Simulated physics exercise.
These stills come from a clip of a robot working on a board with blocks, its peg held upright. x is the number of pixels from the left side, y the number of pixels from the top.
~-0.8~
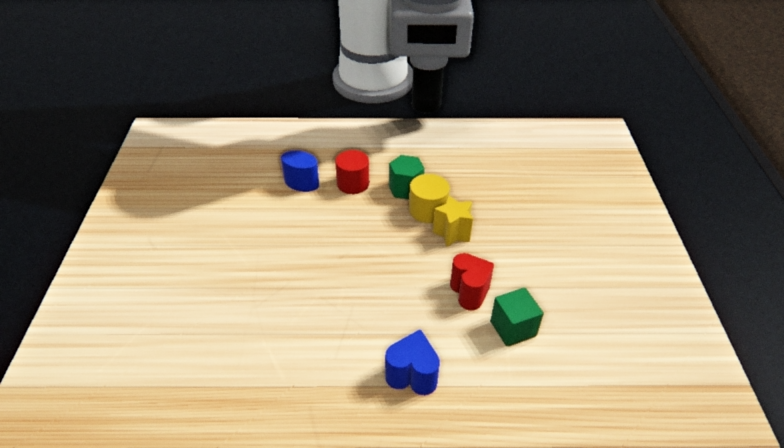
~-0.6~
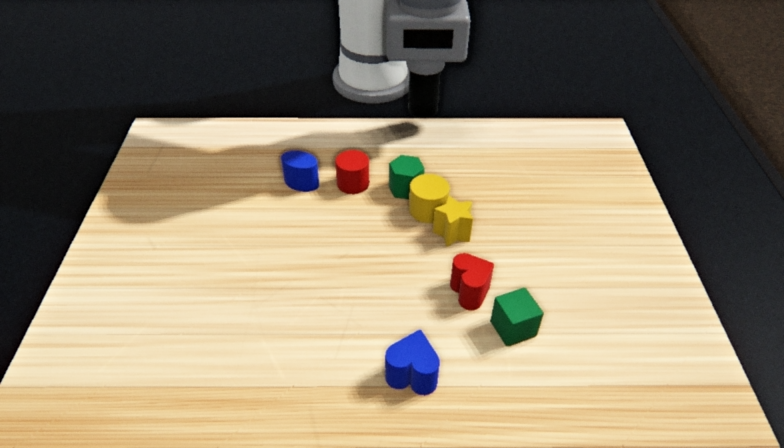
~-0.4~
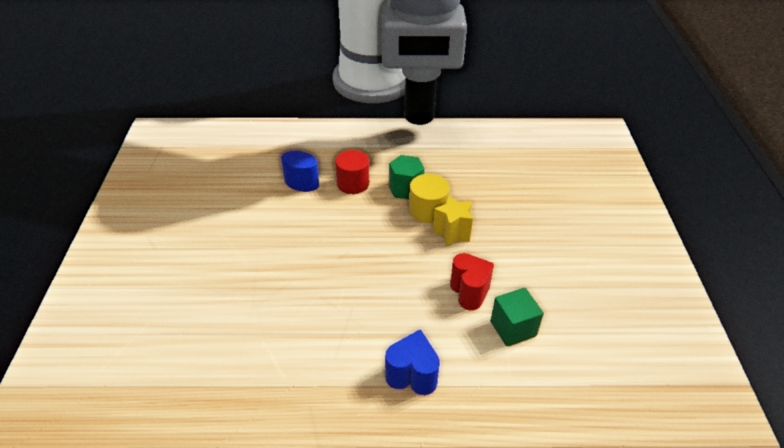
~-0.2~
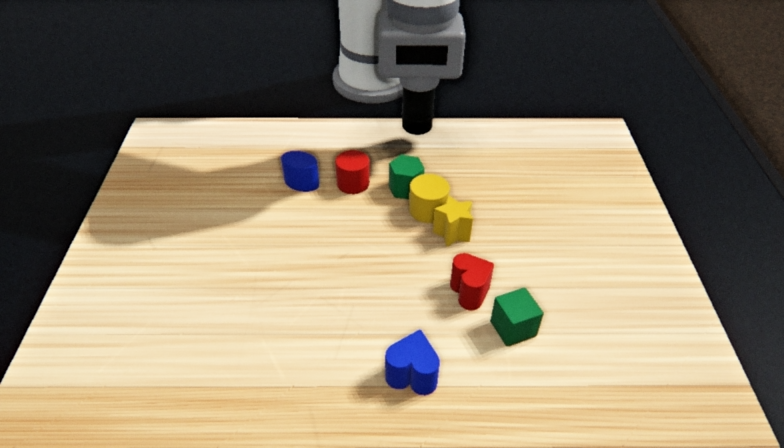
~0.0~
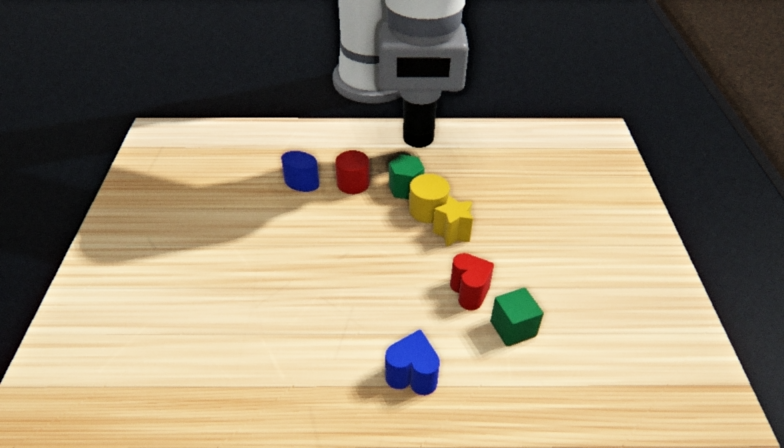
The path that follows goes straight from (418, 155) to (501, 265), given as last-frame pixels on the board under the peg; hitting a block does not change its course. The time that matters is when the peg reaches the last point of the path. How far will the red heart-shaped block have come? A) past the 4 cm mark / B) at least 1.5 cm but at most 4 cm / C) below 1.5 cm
C (below 1.5 cm)
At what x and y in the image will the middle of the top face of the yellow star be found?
It ends at (462, 234).
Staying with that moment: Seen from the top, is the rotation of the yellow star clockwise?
I expect so.
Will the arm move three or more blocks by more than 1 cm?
No.
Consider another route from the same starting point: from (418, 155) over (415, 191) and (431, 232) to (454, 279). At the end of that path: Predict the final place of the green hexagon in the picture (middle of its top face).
It should be at about (389, 195).
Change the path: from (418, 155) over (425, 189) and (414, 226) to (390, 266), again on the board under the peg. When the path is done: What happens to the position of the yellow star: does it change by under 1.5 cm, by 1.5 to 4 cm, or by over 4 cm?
Overall it shifts between 1.5 and 4 cm.
What follows on the original path. One third of the way, peg (443, 172); nothing pushed yet.
Two thirds of the way, peg (472, 209); yellow circle (428, 197); yellow star (459, 220).
At the end, peg (504, 249); yellow circle (428, 197); yellow star (462, 234), turned 60° clockwise; red heart-shaped block in place.
